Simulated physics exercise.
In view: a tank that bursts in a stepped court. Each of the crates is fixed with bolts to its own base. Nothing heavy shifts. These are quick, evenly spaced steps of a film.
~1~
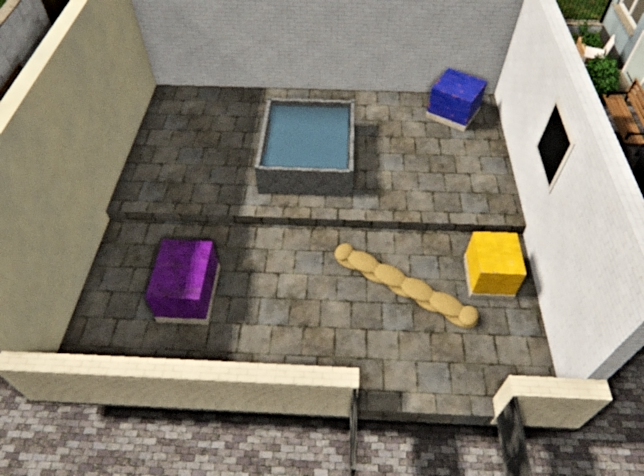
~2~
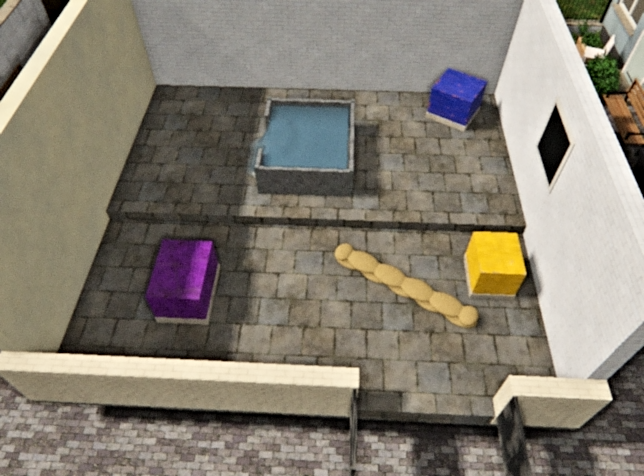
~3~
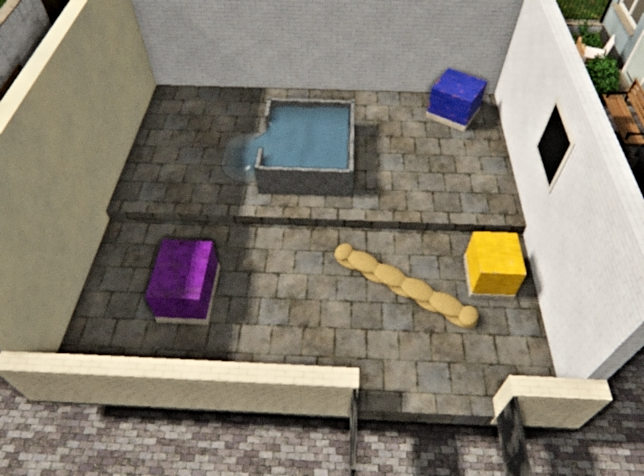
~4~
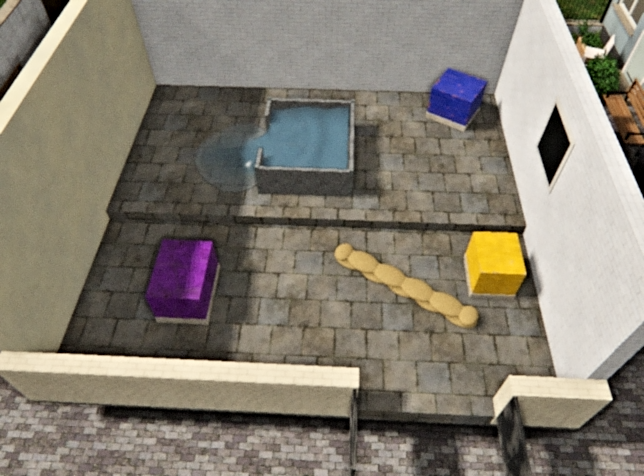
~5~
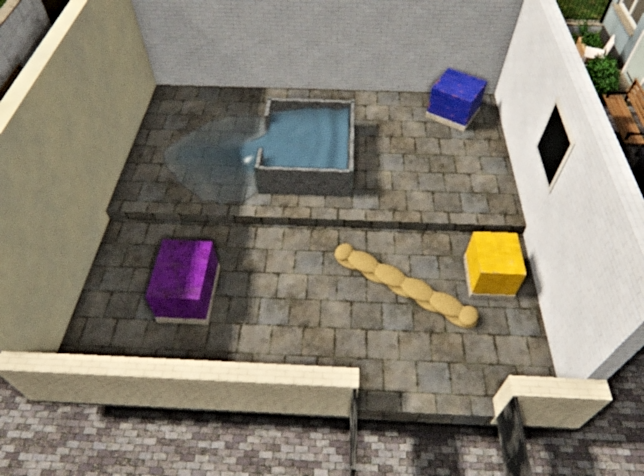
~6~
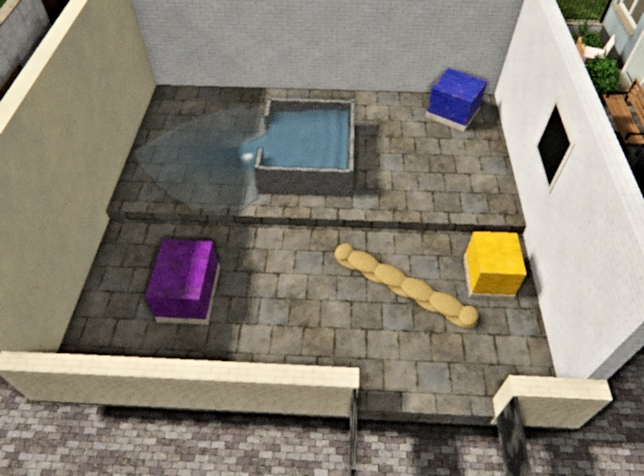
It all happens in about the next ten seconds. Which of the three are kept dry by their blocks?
The blue crate will not even get damp; the purple crate will not even get damp; the yellow crate will not even get damp.
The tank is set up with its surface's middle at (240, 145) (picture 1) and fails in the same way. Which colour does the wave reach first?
I'd say the crate marked purple is first.
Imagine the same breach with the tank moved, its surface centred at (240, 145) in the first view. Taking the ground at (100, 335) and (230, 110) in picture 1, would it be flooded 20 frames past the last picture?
Submerged, then submerged.
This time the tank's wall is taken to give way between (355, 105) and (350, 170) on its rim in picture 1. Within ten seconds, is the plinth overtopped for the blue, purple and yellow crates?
Then blue crate gets flooded, purple crate is untouched and yellow crate gets flooded.
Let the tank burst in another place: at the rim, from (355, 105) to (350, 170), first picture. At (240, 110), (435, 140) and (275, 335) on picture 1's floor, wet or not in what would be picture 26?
Okay, the first is left untouched, the next is waterlogged, and the last is left untouched.
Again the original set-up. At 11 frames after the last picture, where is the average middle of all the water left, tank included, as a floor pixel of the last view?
The spot I would choose is (231, 158).
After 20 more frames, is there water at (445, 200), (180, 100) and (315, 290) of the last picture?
Result by point, in sequence: Unwetted, then waterlogged, then unwetted.
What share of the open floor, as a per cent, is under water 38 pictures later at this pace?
About 50 percent.
A moment on, water covers 20 % of the floor; the blue crate not reached, the purple crate not reached, the yellow crate not reached.
Next, water covers 25 % of the floor; the blue crate not reached, the purple crate water round its plinth, the yellow crate not reached.
Then, water covers 30 % of the floor; the blue crate not reached, the purple crate water round its plinth, the yellow crate not reached.
Later, water covers 50 % of the floor; the blue crate water round its plinth, the purple crate water round its plinth, the yellow crate not reached.
In the end, water covers 75 % of the floor; the blue crate stayed above the water, the purple crate stayed above the water, the yellow crate stayed above the water.
